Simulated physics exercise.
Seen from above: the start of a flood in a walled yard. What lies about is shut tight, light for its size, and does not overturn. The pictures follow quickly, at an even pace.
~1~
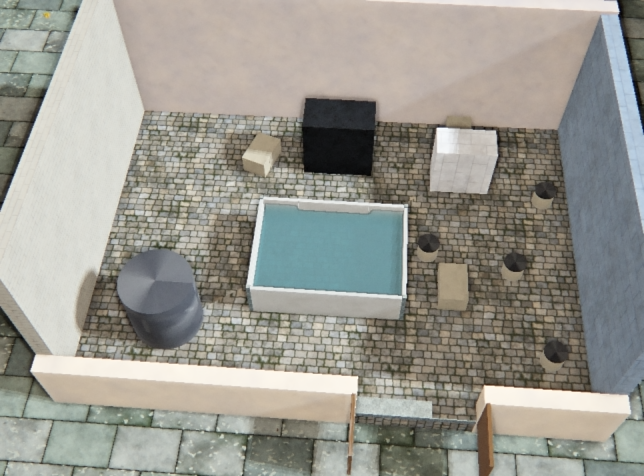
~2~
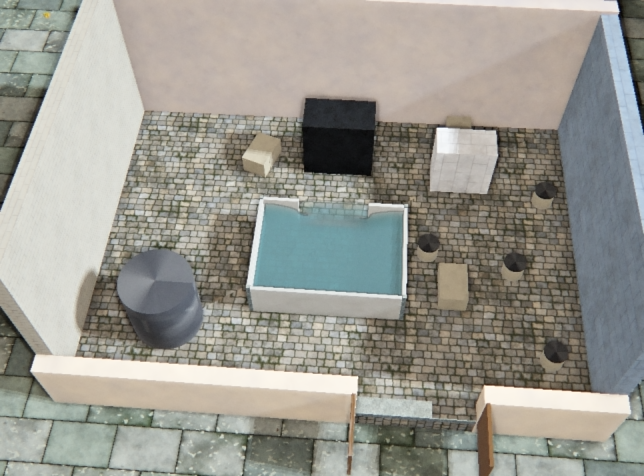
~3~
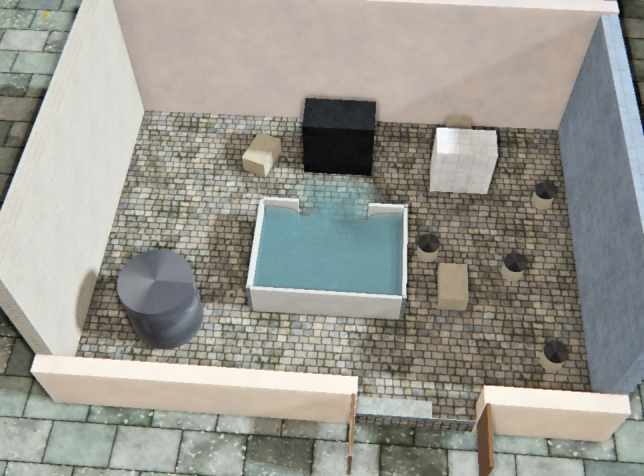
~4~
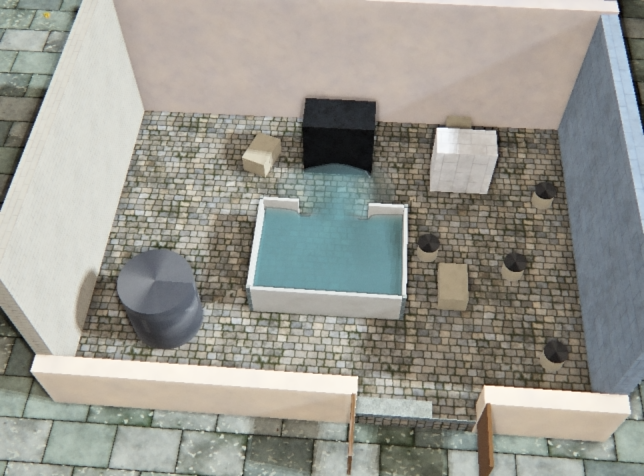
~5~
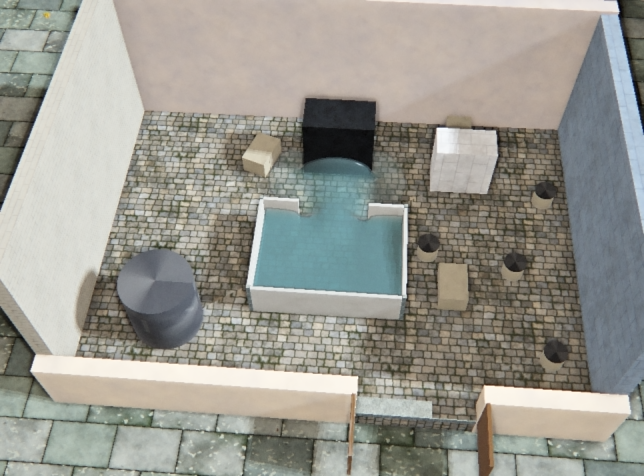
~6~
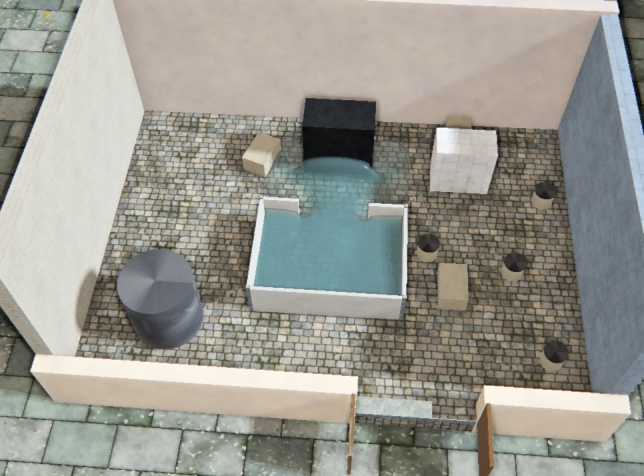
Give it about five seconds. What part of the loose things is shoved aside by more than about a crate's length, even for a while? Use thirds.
Share: Not even a third.
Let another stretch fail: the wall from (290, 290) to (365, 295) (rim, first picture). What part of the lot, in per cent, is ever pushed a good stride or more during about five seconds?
Near 10 in a hundred.
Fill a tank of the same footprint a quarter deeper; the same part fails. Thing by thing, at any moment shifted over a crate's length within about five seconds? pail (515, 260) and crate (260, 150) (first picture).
One after the other: Yes, that far or more.
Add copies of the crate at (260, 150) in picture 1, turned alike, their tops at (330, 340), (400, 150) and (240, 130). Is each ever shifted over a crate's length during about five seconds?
In turn: Not that far, that far or more, swept aside.
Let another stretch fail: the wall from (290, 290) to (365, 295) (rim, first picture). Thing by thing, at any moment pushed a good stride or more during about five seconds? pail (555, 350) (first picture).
My call: Yes.
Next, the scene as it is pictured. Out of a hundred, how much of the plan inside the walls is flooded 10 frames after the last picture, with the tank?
Roughly 50 per cent.
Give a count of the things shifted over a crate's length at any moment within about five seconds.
I count 2.
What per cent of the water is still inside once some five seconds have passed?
About 100 per cent.
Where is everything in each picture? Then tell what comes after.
The first picture shows a pail at (546, 190), on the bottom; a crate at (454, 281) rests on the ground; 0 of 7 have shifted.
The second picture shows a pail at (546, 190) rests on the ground; a crate at (454, 281), on the bottom; 0 of 7 have shifted.
The third picture shows a pail at (546, 190), on the bottom; a crate at (454, 281) rests on the ground; 0 of 7 have shifted.
The fourth picture shows a pail at (546, 190) rests on the ground; a crate at (454, 281), on the bottom; 0 of 7 have shifted.
The fifth picture shows a pail at (546, 190) rests on the ground; a crate at (454, 281), on the bottom; 0 of 7 have shifted.
The sixth picture shows a pail at (546, 190) rests on the ground; a crate at (454, 281), on the bottom; 0 of 7 have shifted.
A moment on, 0 of 7 are well off their spots; 0 afloat.
Next, 2 of 7 are well off their spots; 0 afloat.
Later, 2 of 7 are well off their spots; 1 afloat.
In the end, 2 of 7 are well off their spots, and 2 have been at some point; 3 afloat.
